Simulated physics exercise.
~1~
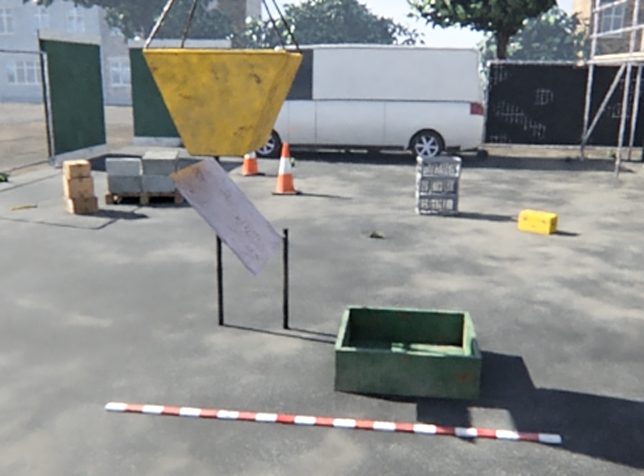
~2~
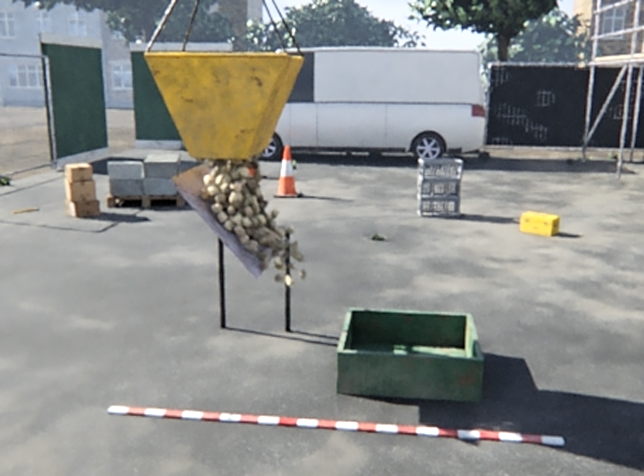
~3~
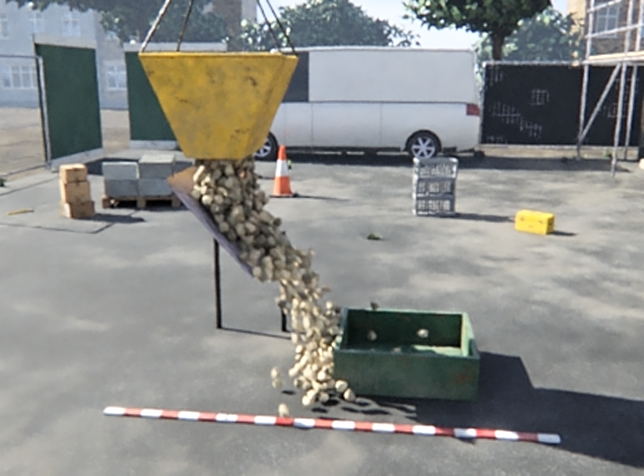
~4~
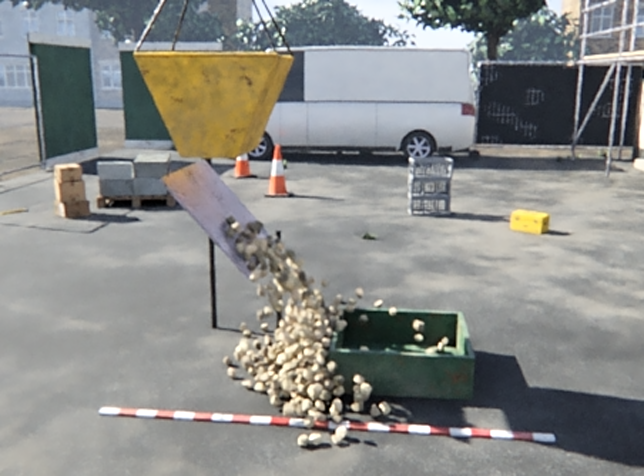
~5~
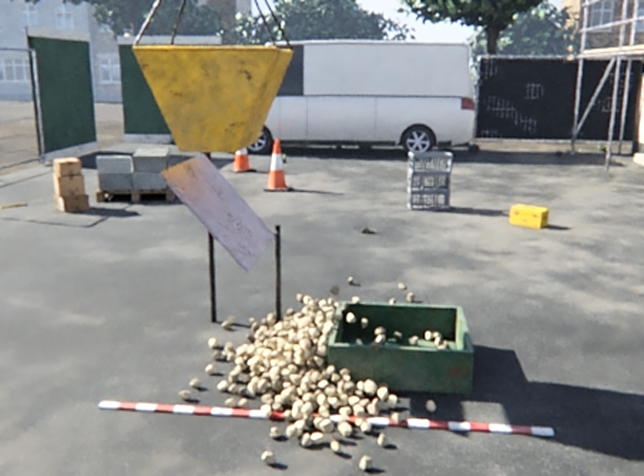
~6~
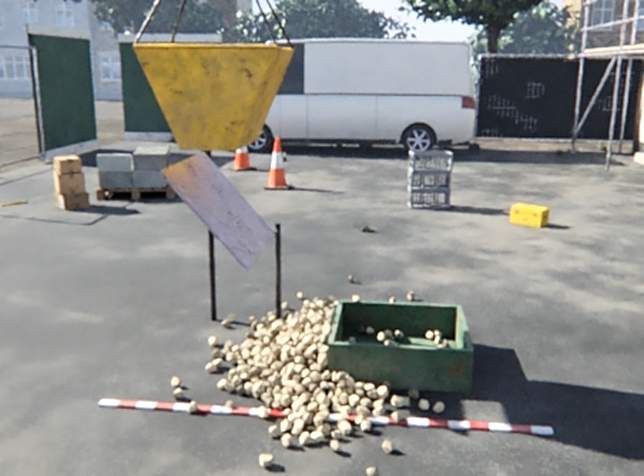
Pale, rounded-looking stones drop from a yellow skip hanging at upper left in a paved yard, seen from slightly above by a gently swaying camera. Below it stand a tilted steel slope on thin dark posts and, to the right, an open green bin, with a red-and-white staff lying in front. A white van, orange cones and a small yellow block are behind. The stones slide down the slope to the right, spill short of the bin and tumble over the staff. The skip empties, leaving most heaped left of the bin, with only a few inside and others scattered around.
